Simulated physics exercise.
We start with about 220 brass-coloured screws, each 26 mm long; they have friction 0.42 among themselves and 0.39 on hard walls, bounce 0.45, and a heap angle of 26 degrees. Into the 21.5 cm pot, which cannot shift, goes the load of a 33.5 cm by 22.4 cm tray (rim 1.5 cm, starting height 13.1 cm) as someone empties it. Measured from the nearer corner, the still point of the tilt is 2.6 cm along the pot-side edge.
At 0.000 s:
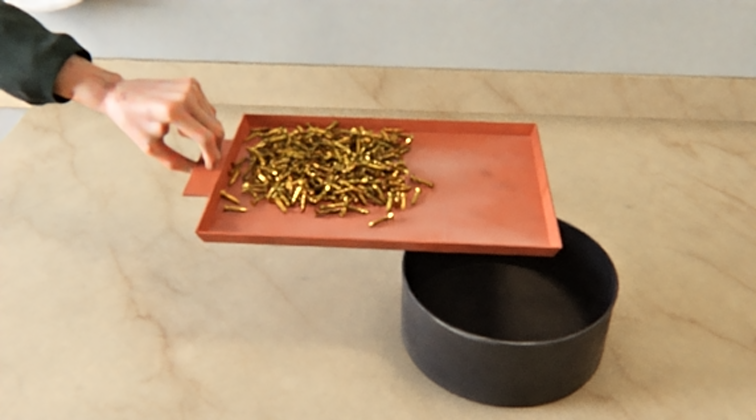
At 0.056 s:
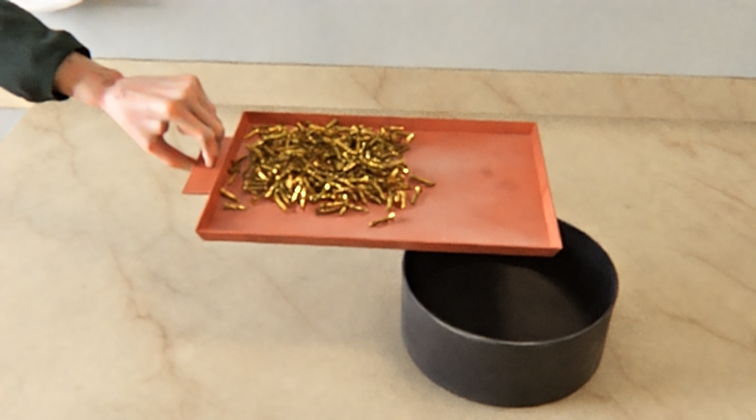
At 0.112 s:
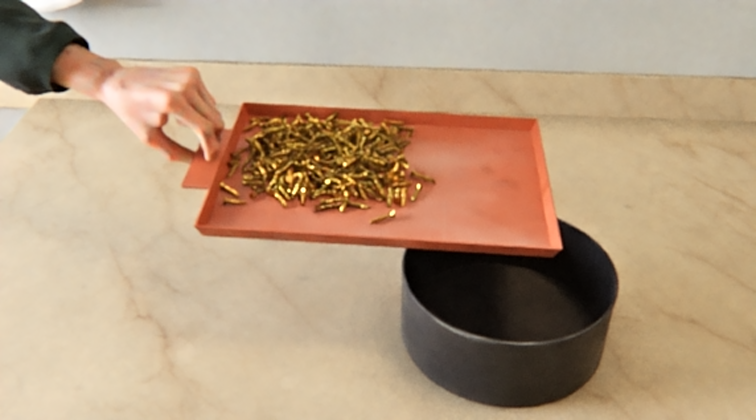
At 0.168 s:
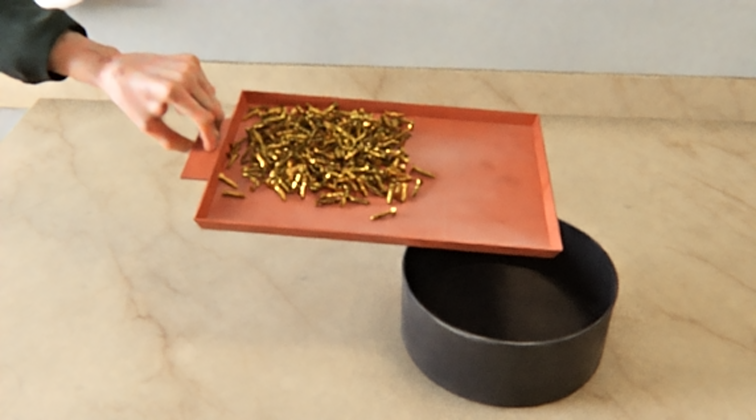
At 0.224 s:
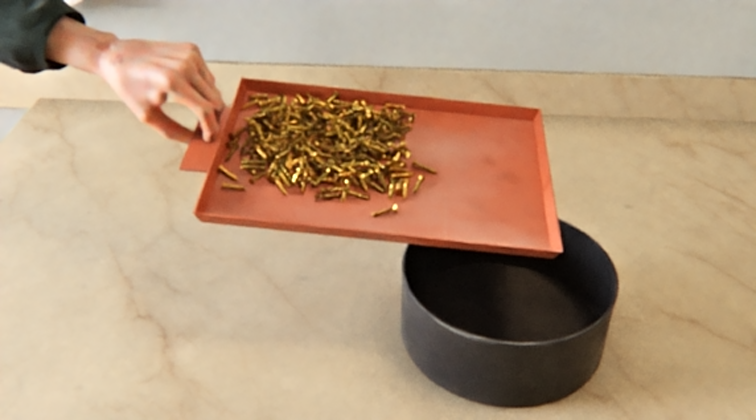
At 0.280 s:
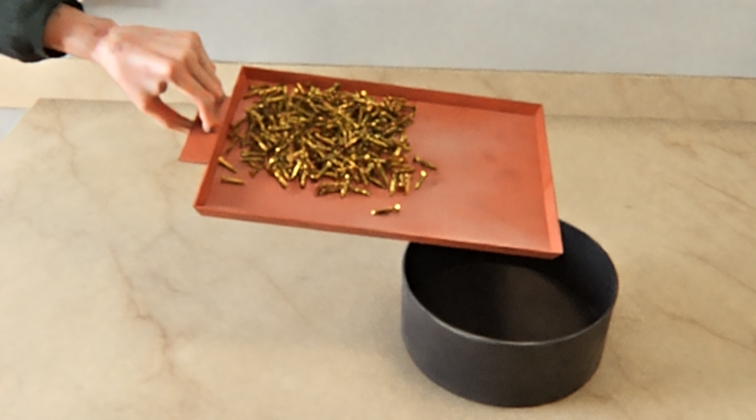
On a pale, veined stone countertop, a hand at the left grips the tab of a reddish-orange tray, holding a pile of small brass-coloured screws above a round black pot. The hand gradually raises the tray's left side, tilting it gently toward the right, while the screws stay heaped on its left half.
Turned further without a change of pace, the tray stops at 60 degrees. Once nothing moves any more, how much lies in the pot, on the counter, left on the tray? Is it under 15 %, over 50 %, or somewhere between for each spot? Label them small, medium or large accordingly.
Pot - large, counter - small, left on the tray - small.
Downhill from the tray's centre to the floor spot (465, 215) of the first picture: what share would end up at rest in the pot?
Around 80 percent of them.
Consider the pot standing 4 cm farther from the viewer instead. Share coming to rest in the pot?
Estimated share: Around 35 in a hundred.
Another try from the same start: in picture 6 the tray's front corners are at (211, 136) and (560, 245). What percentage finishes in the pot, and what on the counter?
Pot: 20, counter: 70.
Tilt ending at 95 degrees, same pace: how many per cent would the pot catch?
Roughly 95 %.
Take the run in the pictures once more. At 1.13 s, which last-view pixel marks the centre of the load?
Look about (498, 228) in the last view.
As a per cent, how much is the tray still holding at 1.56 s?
Of the load, some 20 percent.
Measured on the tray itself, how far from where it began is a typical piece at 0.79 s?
Around 6 centimetres.
Then, at 0.79 s, tilt 34 degrees; the tray holds 100 %, the pot 0 %.
After 1.13 s, tilt 50 degrees; the tray holds 80 %, the pot 10 %.
After 1.56 s, tilt 60 degrees; the tray holds 20 %, the pot 70 %.
In the end, at 3.0 s, pot 90 %, counter 5 %, tray 5 %.
